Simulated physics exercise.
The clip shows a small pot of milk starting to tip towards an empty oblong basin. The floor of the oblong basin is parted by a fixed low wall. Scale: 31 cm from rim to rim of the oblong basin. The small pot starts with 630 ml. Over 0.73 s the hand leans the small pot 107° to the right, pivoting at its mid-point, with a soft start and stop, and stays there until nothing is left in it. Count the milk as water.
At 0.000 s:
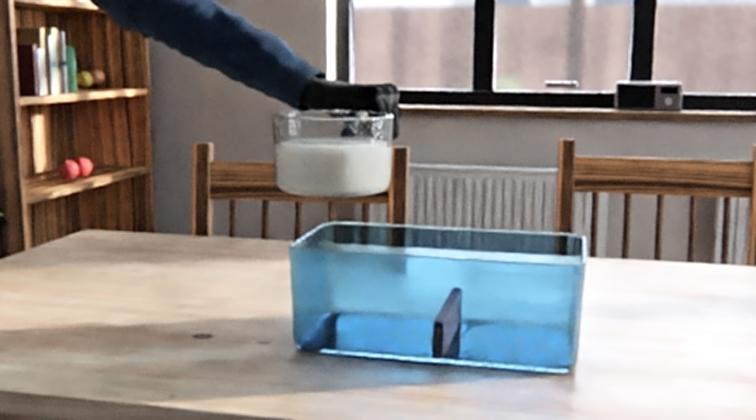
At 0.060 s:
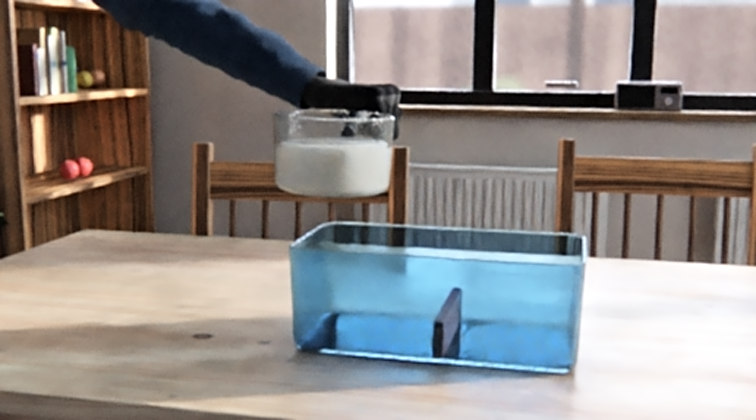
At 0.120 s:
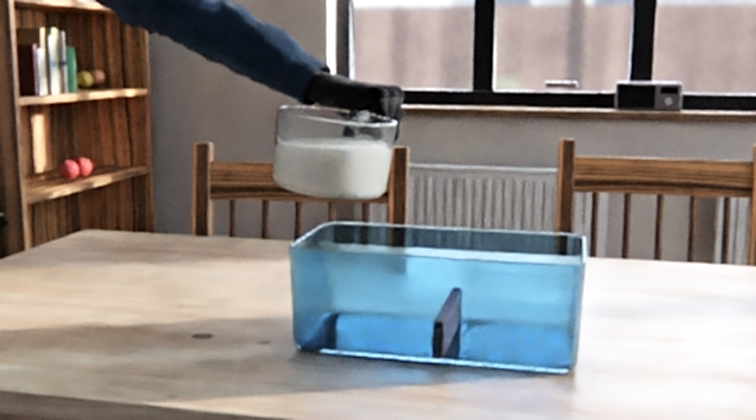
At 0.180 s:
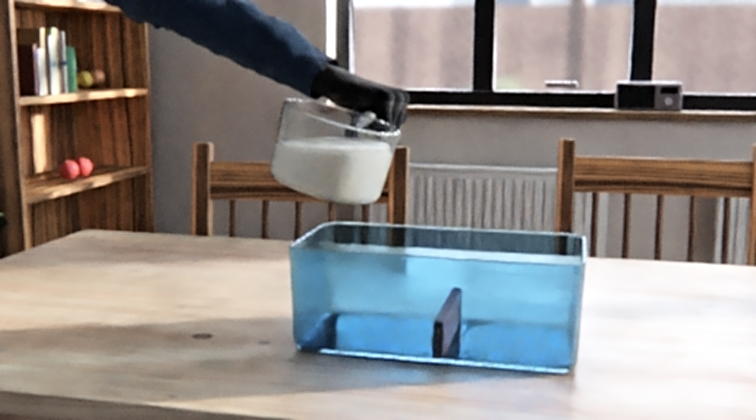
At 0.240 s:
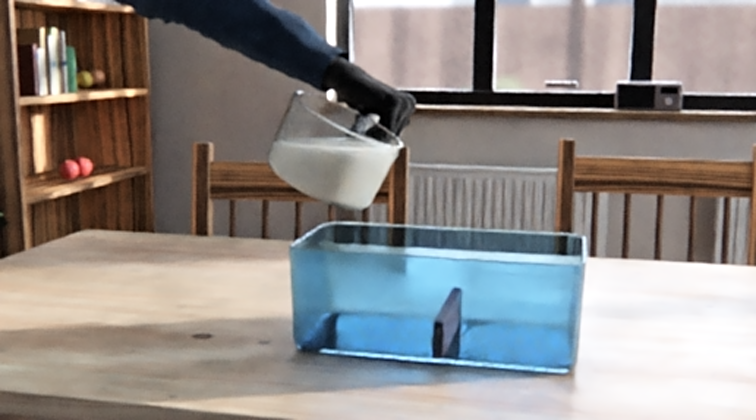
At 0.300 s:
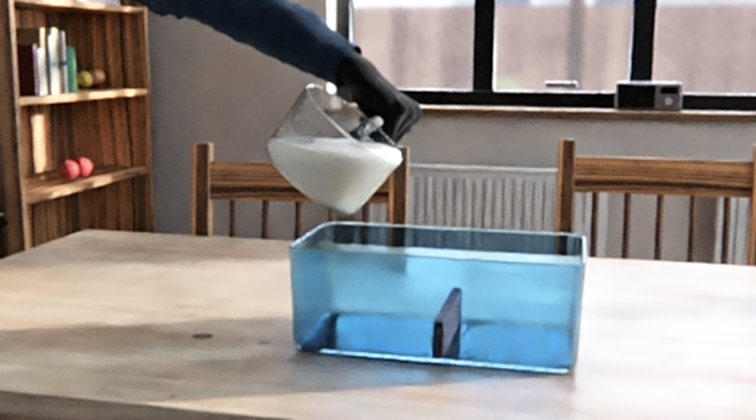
At first, a dark-gloved hand in a blue sleeve holds a clear glass pot of milk level above a clear, blue-tinted basin with a low dark divider on a wooden table. The hand then leans the pot steadily to the right, and the milk shifts toward the lowered rim.
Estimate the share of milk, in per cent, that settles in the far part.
Roughly 11 per cent is past the wall.
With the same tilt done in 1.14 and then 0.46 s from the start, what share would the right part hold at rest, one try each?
In turn about 25 and 10 per cent.
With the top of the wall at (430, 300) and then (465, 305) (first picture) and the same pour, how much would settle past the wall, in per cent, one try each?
First 35, then 5 per cent.
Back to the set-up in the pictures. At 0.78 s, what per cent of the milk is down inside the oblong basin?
Some 86 per cent.
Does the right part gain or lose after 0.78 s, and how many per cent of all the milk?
It goes up by about 2.
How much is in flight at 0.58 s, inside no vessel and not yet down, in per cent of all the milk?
About 26 per cent.
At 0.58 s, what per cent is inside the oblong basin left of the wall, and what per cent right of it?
Near 32 on the left, 4 on the right.
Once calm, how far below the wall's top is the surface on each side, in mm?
Some 18 mm on the left and 38 mm on the right.
Then, 0.58 s in, the tilt is 96° and 36 per cent is still to pour, 33 is left of the wall and 4 right of it.
Then, 0.78 s in, the tilt is 107° and 8 per cent is still to pour, 78 is left of the wall and 9 right of it.
Then, 1.00 s in, the tilt is 107° and 1 per cent is still to pour, 86 is left of the wall and 11 right of it.
Then, 1.23 s in, the tilt is 107° and 0 per cent is still to pour, 87 is left of the wall and 11 right of it.
Finally, 87 per cent lies left of the wall, 11 right of it and 2 outside.
